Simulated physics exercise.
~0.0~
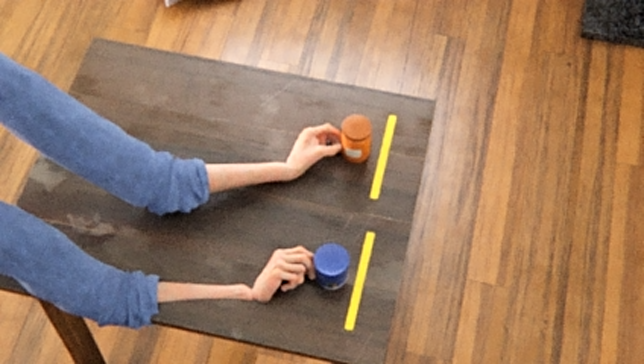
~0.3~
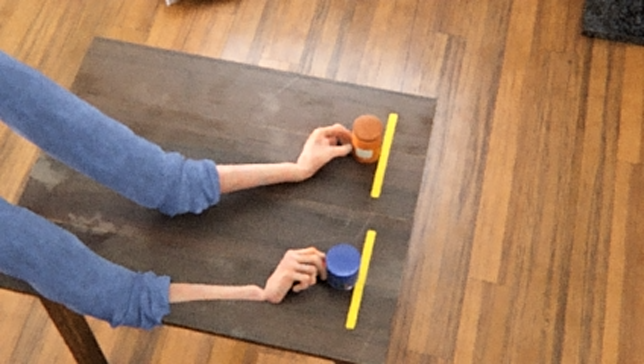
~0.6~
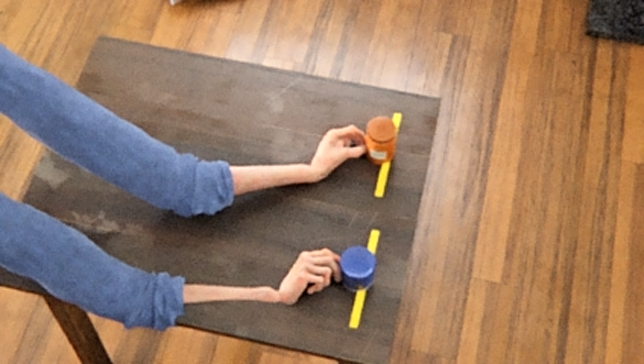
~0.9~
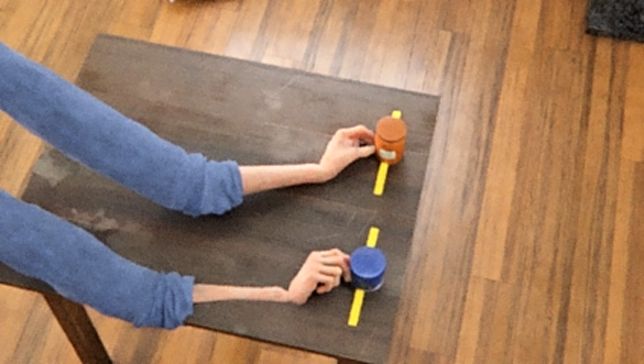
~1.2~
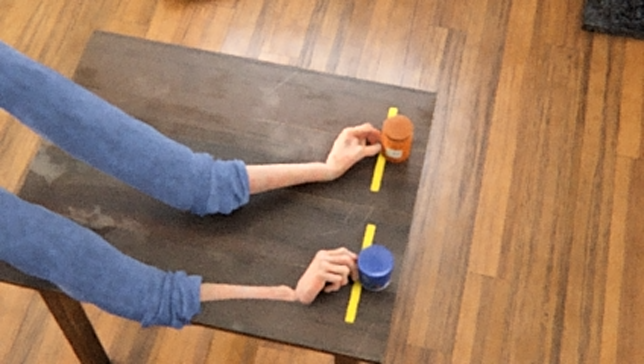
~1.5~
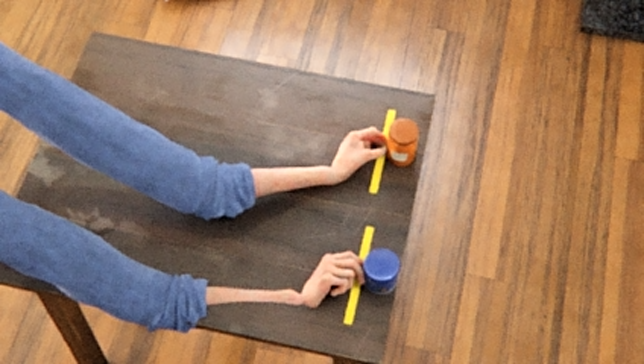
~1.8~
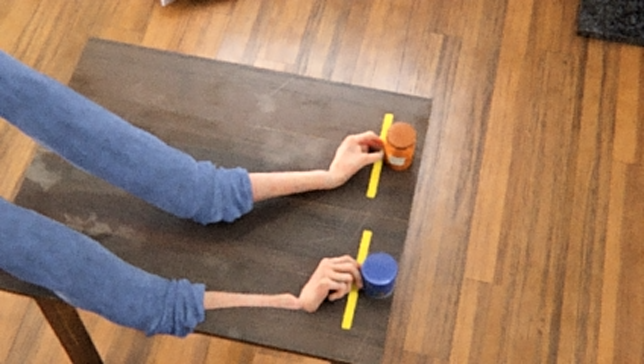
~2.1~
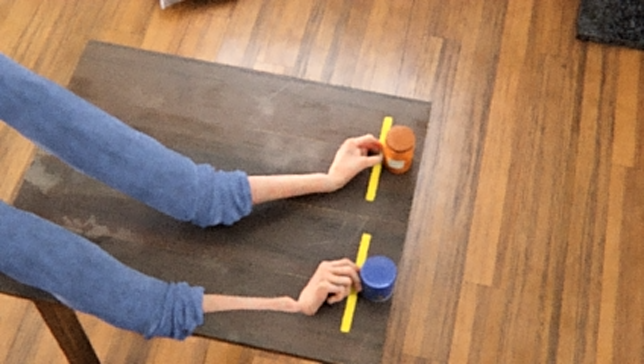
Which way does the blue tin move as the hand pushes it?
The blue tin moves to the right, sliding over its strip of yellow tape towards the edge of the table.
